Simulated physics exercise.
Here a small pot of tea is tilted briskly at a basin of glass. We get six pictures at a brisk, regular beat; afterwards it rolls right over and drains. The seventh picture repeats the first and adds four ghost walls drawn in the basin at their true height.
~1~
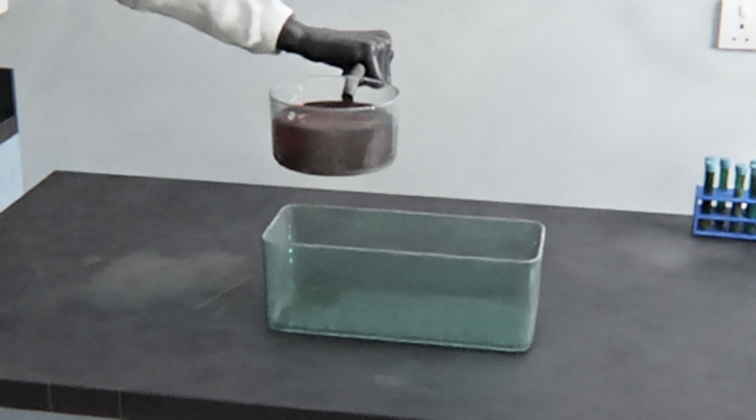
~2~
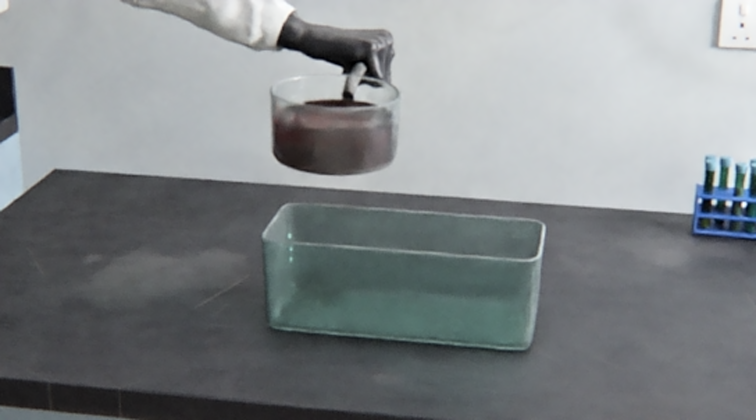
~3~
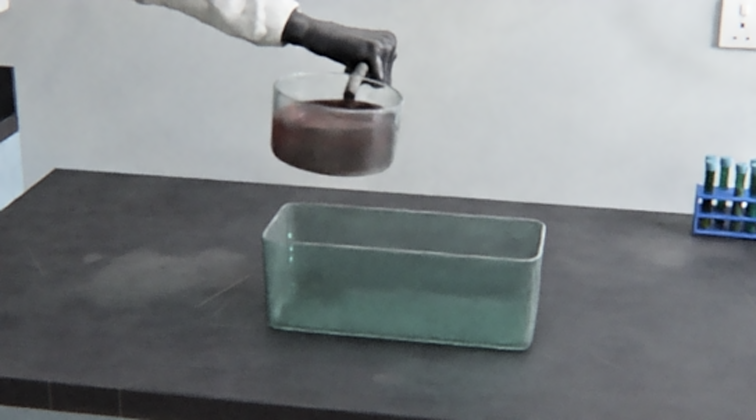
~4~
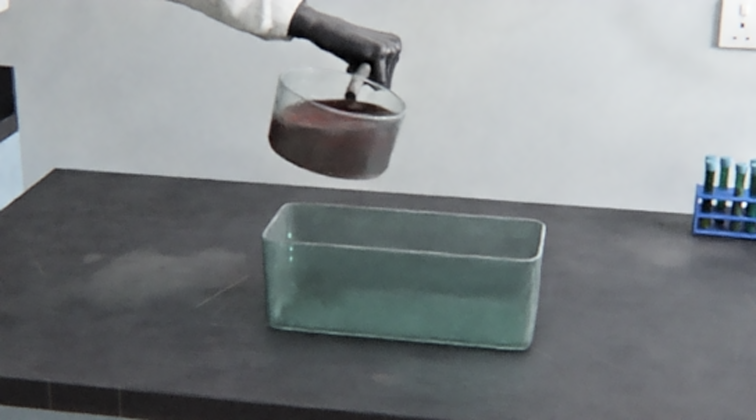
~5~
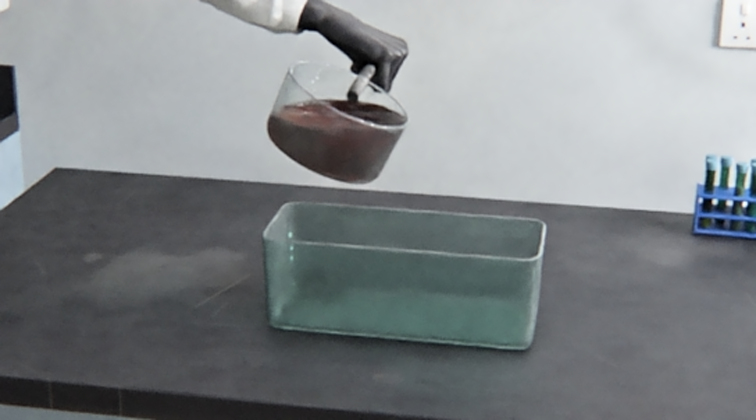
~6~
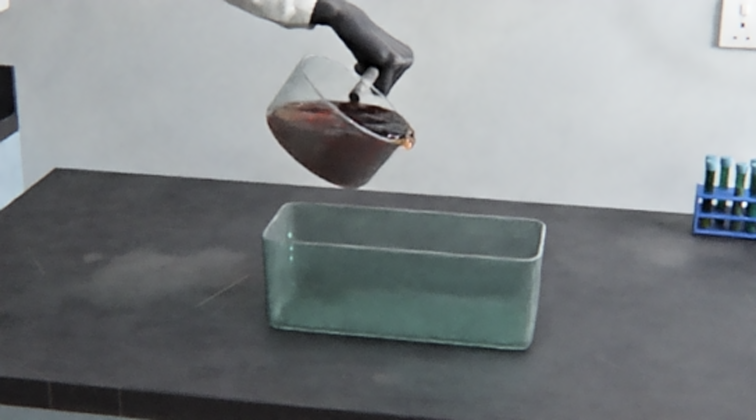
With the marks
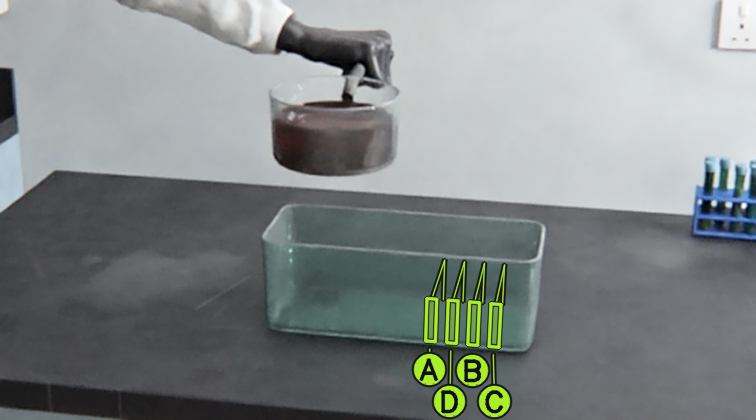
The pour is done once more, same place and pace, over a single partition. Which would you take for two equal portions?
Place A.
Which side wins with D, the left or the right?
The left side.
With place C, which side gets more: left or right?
The left side.
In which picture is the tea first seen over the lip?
In picture 6.
In lime, A at (429, 348); B at (471, 352); C at (493, 354); D at (450, 350).
With A, about 47 % ends left of the wall and 53 % right of it.
With B, about 97 % ends left of the wall and 2 % right of it.
With C, about 95 % ends left of the wall and 5 % right of it.
With D, about 78 % ends left of the wall and 20 % right of it.
